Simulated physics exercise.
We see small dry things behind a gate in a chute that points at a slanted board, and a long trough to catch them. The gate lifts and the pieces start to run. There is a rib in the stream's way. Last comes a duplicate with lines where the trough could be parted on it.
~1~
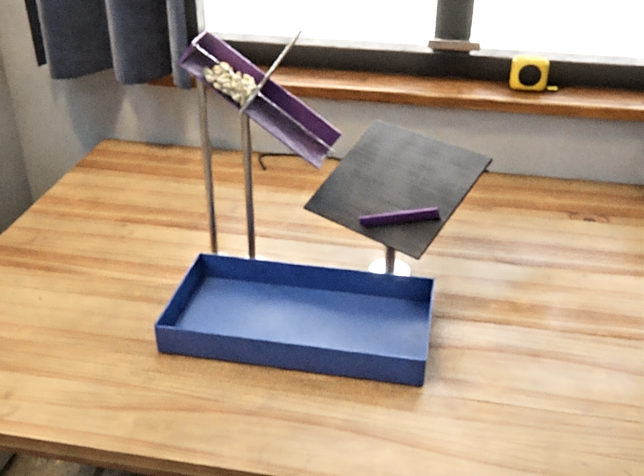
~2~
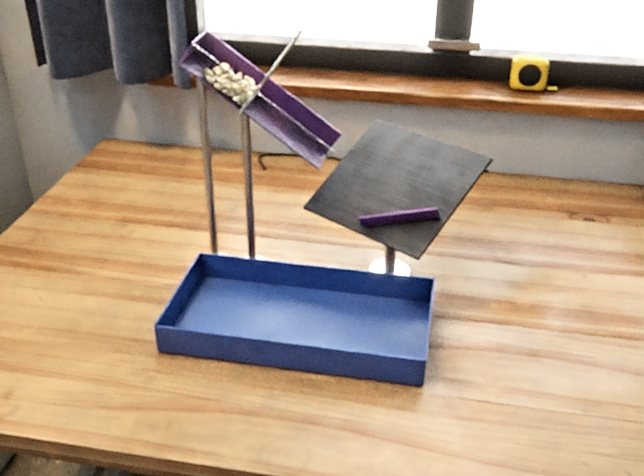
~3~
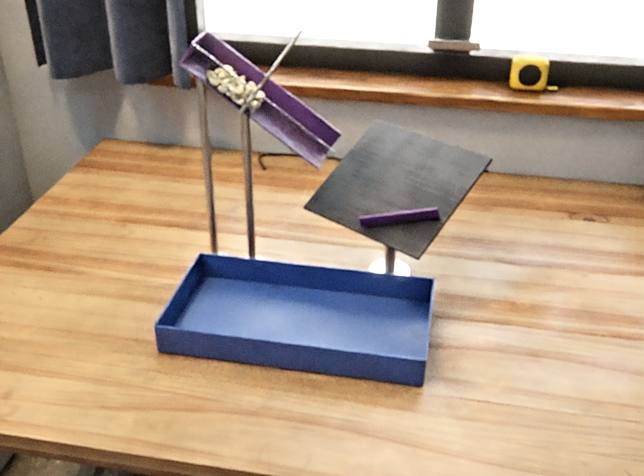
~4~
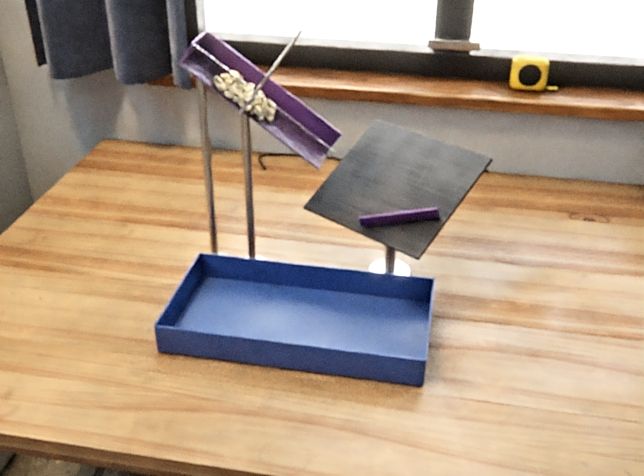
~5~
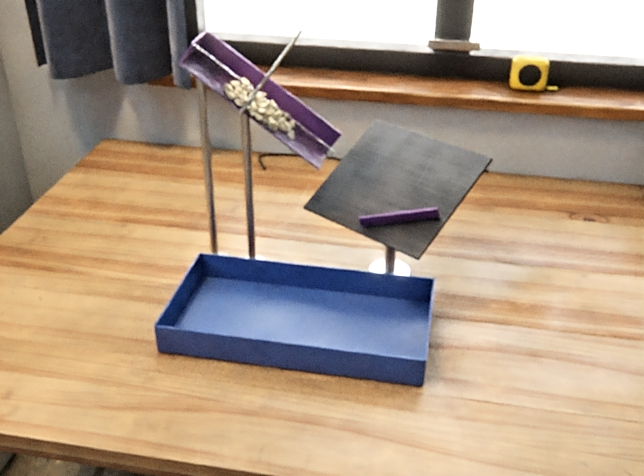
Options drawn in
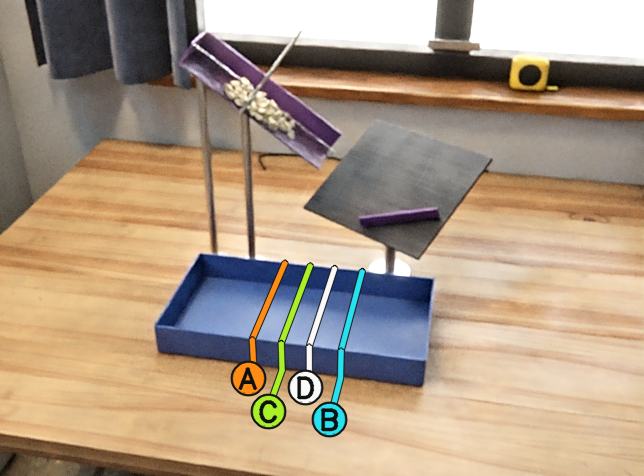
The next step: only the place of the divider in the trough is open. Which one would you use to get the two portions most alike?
The answer is line D.
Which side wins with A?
The right side.
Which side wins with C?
Right.
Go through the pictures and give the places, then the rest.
In the first frame, load behind the gate at (237, 87), white beans; lip of the chute at (323, 161), sloping fairly steeply.
In the second frame, middle of the board at (395, 183), tilted fairly steeply; middle of its low edge at (357, 232); of its high edge at (431, 137).
In the third frame, front corners of the trough at (155, 326) and (425, 360), empty; front of the load at (257, 105).
In the fourth frame, middle of the load at (245, 96); its front at (271, 119), about a quarter of the way to the lip; rib from (437, 208) to (359, 218).
In the fifth frame, middle of the load at (256, 106); its front at (291, 135), about half of the way to the lip.
On the marked copy, line A crosses the front rim at (252, 338); line B crosses the front rim at (341, 349); line C crosses the front rim at (281, 342); line D crosses the front rim at (309, 345).
With A, of what is caught, none on the left of the divider, all on the right.
With B, of what is caught, nearly all on the left of the divider, a small part on the right.
With C, of what is caught, a small part on the left of the divider, nearly all on the right.
With D, of what is caught, about half on the left of the divider, about half on the right.
